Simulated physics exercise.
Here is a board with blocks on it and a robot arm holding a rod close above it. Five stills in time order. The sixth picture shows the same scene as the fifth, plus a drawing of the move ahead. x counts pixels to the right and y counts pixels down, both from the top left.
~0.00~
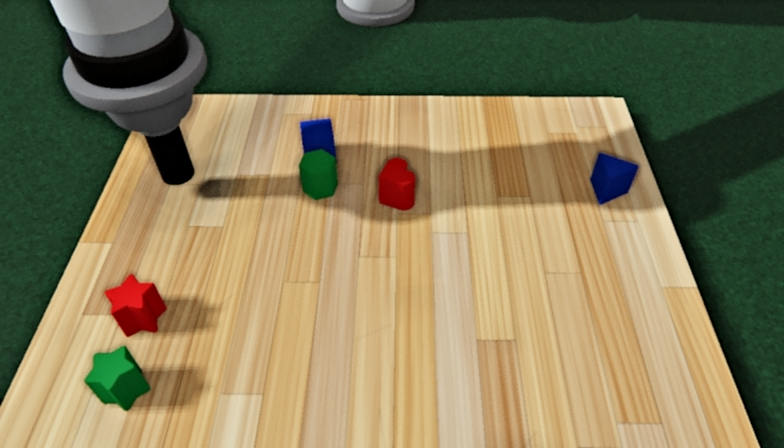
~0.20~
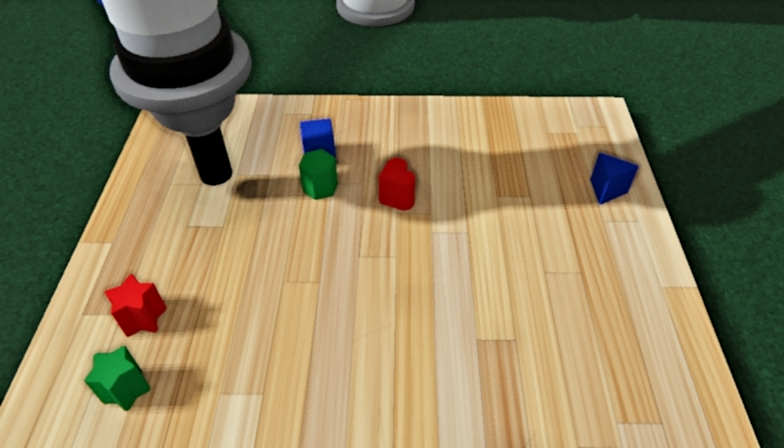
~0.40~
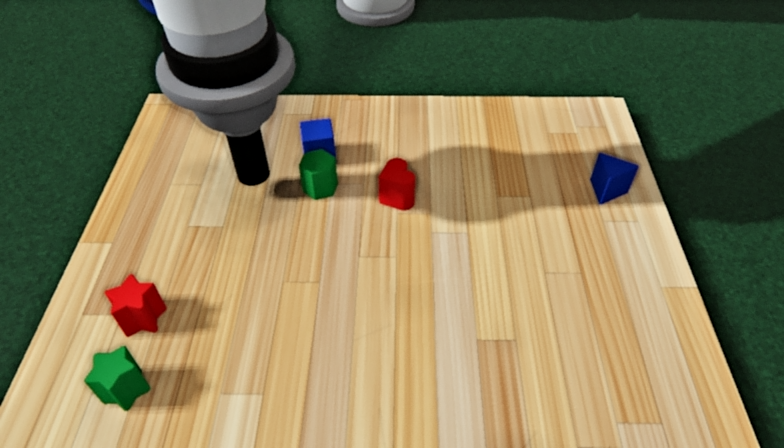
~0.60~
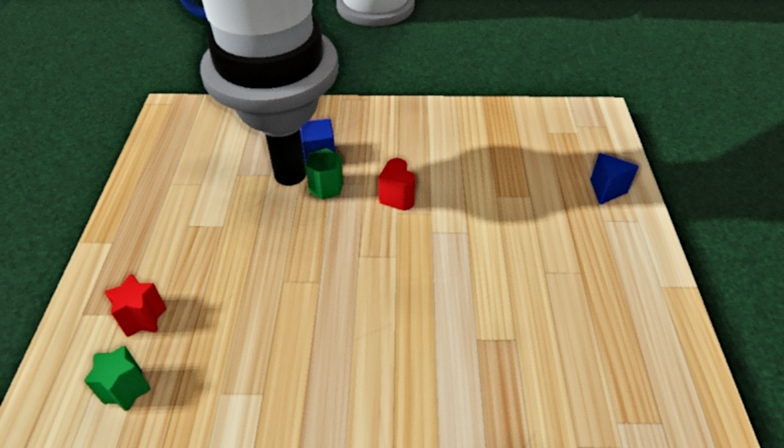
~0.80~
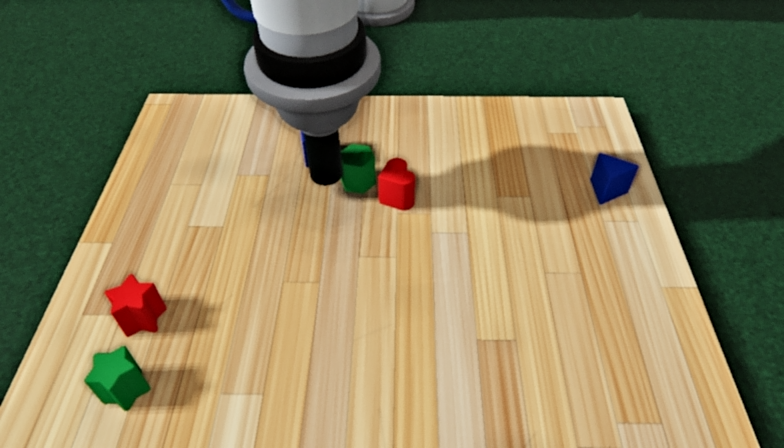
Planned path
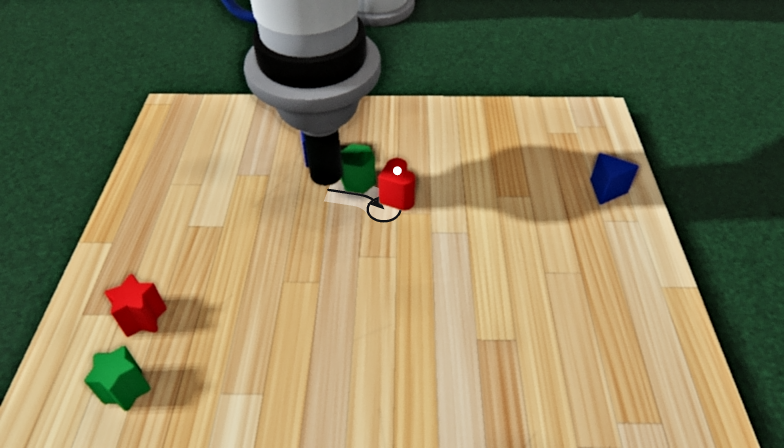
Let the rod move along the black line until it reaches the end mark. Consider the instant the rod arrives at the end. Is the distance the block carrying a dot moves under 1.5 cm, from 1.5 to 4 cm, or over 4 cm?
The best fit is 1.5 to 4 cm.
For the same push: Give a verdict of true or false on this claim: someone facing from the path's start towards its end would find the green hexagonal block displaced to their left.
The claim holds.
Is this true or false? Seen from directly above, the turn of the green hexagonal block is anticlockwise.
The statement is correct.
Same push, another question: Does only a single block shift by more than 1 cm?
Answer: No.
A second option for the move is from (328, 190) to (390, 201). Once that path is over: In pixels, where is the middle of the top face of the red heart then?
It is going to be at (426, 170).
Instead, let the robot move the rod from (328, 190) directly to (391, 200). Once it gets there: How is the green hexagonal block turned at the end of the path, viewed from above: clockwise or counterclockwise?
Short answer: Counterclockwise.
The drawn path runs from (328, 190) over (349, 193) and (369, 198) to (384, 209); the dot is on the red heart.
The first path, step by step. Halfway along, rod (360, 180); green hexagonal block (381, 151), turned 30° anticlockwise; red heart (402, 170), turned 15° clockwise.
At the end, rod (384, 194); blue square piece not moved; green hexagonal block (387, 152), turned 55° anticlockwise; red heart (417, 173), turned 15° anticlockwise.
